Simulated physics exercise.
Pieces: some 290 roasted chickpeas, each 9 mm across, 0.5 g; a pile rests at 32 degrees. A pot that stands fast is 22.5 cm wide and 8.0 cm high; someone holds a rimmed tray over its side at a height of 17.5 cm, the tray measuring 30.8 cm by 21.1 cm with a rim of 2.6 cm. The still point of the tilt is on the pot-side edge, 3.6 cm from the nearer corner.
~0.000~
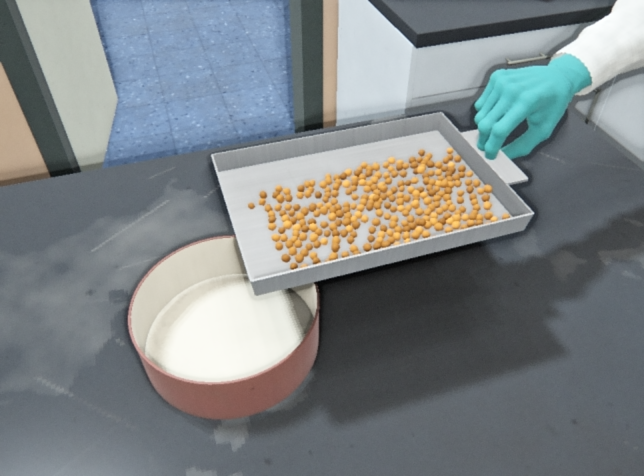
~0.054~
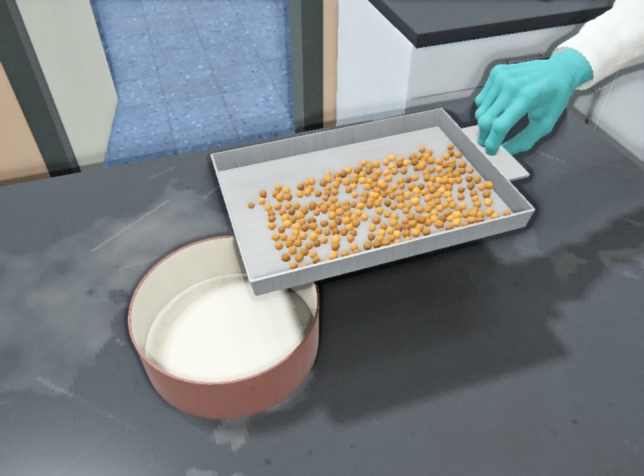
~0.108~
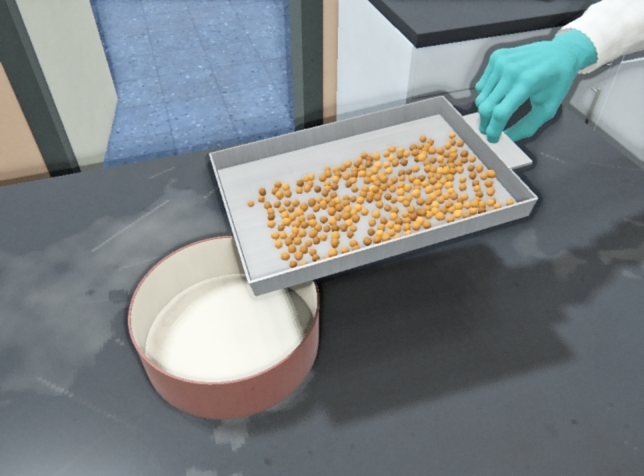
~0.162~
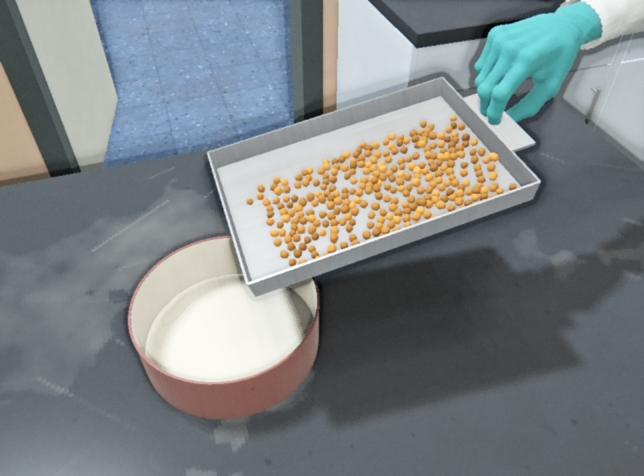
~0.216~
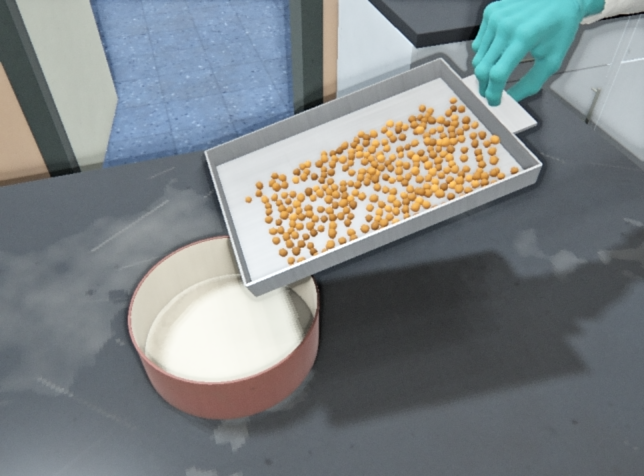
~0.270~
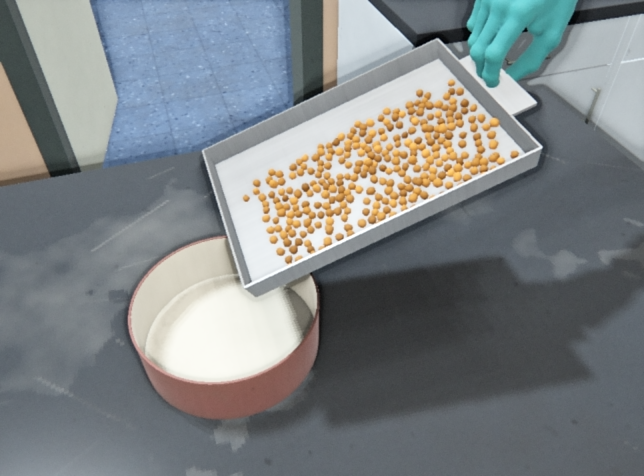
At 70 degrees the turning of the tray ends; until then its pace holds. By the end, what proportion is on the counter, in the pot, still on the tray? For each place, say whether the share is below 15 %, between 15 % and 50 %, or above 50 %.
Counter: Very little; pot: A modest amount; tray: Over half the load.
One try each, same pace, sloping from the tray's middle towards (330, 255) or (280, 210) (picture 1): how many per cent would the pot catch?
That would be close to 0 per cent and then close to 15 per cent.
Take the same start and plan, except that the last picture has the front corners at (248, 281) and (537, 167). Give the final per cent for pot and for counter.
Pot 5; counter 0.
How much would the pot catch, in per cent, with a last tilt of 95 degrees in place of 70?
Share in the pot: Around 85 %.
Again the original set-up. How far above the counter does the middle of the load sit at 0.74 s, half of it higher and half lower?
About 22 centimetres.
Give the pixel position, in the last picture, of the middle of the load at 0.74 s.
Approximately (245, 232) in the last picture.
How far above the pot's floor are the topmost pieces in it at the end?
I'd put it at close to 1.0 centimetres.
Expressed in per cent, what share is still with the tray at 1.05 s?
Something like 75 percent, roughly.
After 0.55 s, tilt 44 degrees; the tray holds 100 %, the pot 0 %.
After 0.74 s, tilt 61 degrees; the tray holds 100 %, the pot 0 %.
After 1.05 s, tilt 70 degrees; the tray holds 75 %, the pot 20 %.
By 1.8 s all is still; counter 5 %, pot 25 %, tray 75 %.
